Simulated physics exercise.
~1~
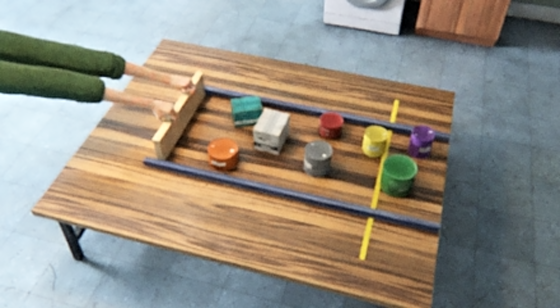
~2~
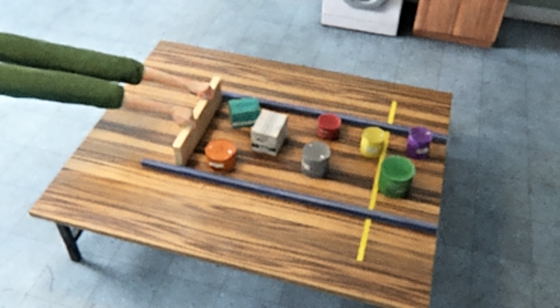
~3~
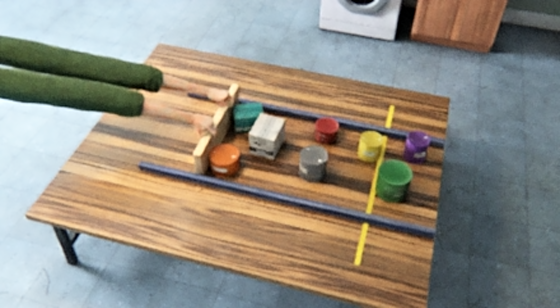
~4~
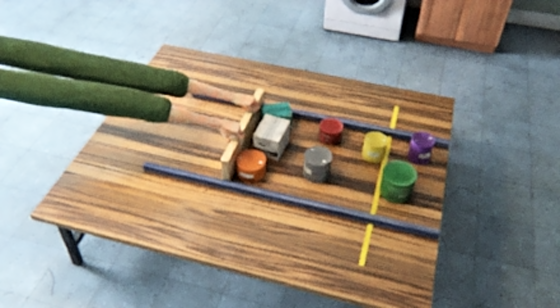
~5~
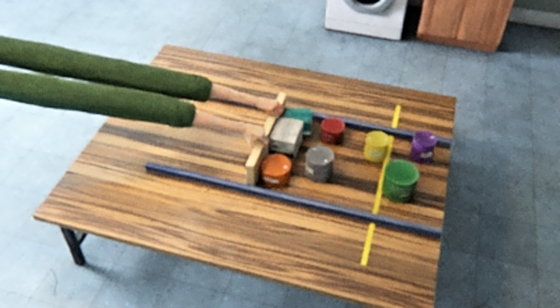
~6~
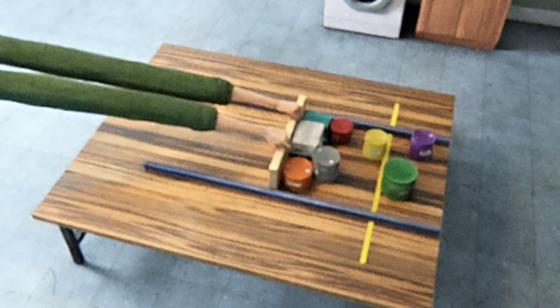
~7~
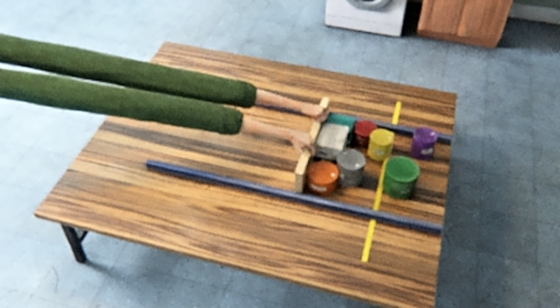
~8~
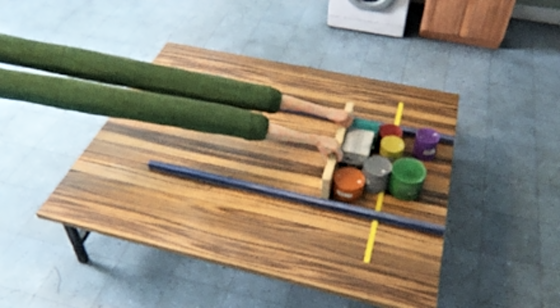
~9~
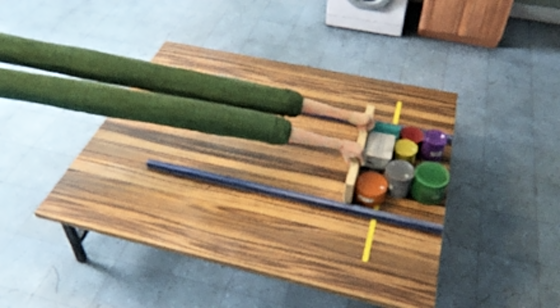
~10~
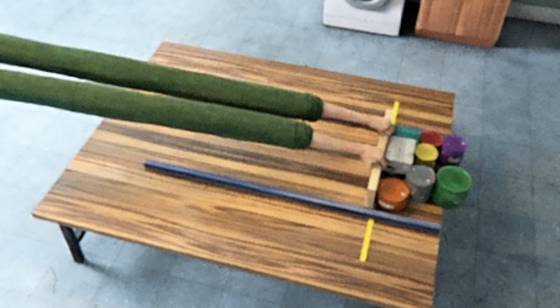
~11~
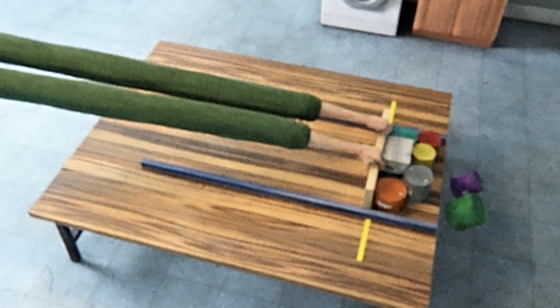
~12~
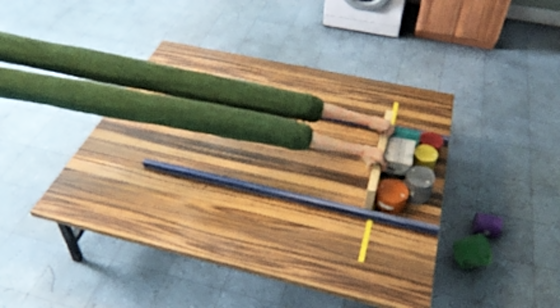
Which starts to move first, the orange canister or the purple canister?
The orange canister starts to move first, pushed along by the plank. The purple canister stays still until the gathered group reaches it near the right edge.
